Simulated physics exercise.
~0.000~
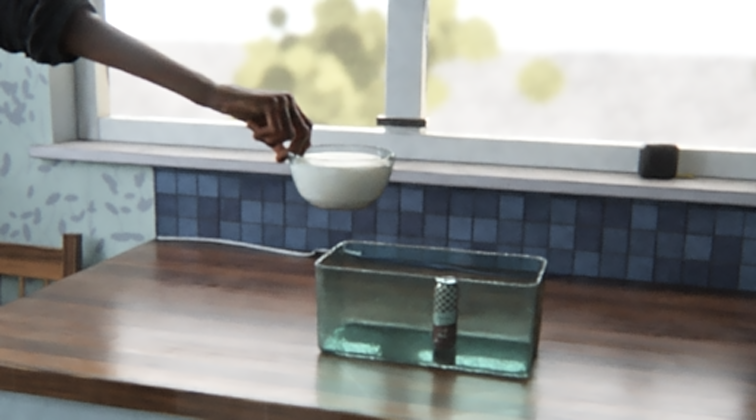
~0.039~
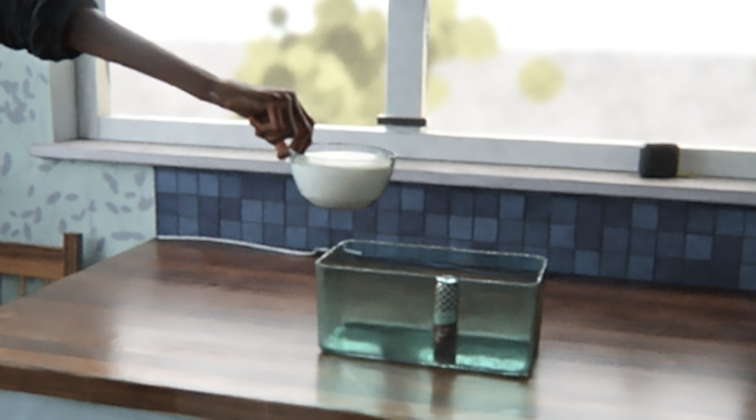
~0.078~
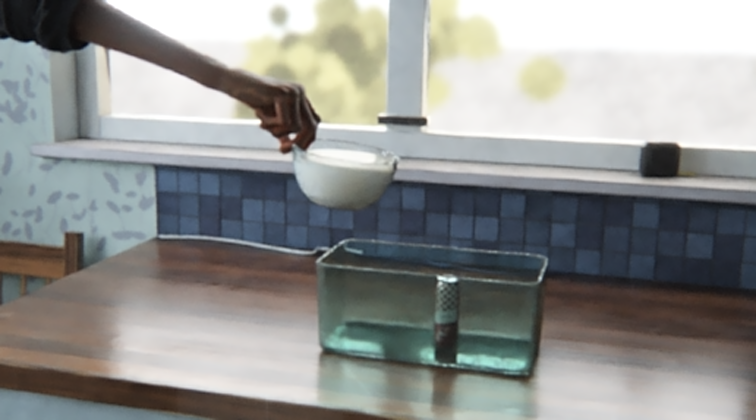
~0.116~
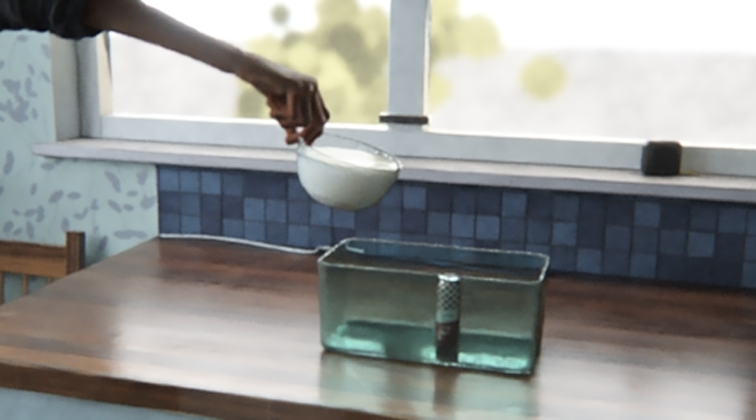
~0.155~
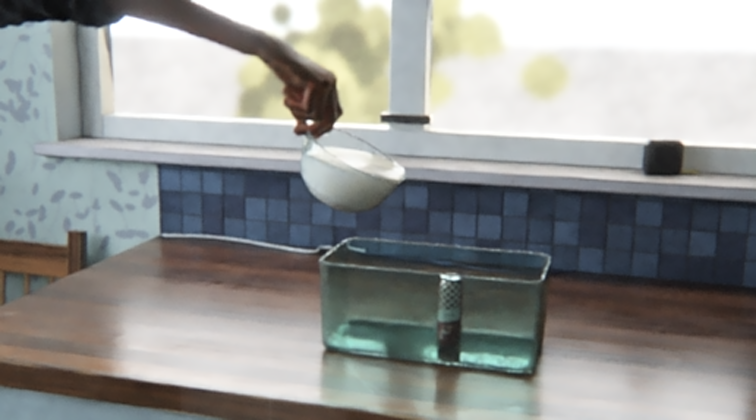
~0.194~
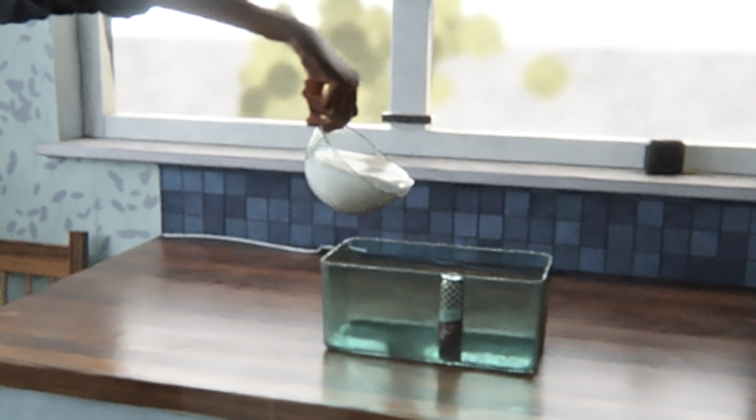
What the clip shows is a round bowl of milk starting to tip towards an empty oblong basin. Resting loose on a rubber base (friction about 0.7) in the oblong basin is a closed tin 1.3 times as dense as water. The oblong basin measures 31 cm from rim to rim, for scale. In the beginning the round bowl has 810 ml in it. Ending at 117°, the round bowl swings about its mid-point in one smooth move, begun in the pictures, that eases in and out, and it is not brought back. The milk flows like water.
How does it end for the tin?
The tin goes down.
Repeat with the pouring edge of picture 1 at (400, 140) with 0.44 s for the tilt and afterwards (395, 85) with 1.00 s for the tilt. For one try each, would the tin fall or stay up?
The tin overturns the first time and stays vertical the second time.
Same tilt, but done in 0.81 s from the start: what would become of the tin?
Well, the tin simply holds firm.
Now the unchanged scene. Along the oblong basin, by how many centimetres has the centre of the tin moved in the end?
In the end the tin's centre has shifted about 6.5 centimetres.
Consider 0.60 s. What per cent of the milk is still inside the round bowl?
Close to 0 percent of the total.
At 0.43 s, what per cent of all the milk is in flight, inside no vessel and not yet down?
Some 18 % is the figure.
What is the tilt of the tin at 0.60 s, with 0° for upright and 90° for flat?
Tilt: Around 15°.
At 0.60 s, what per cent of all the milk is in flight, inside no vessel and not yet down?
Something like 2 per cent is in the air then.
After 0.43 s the tilt is 114° and 5 per cent is still to pour; the tin stands where it began.
After 0.60 s the tilt is 117° and 0 per cent is still to pour; the tin leans 15°.
After 0.78 s the tilt is 117° and 0 per cent is still to pour; the tin leans 7°.
After 0.98 s the tilt is 117° and 0 per cent is still to pour; the tin leans 44°.
In the end the tin lies on its side.
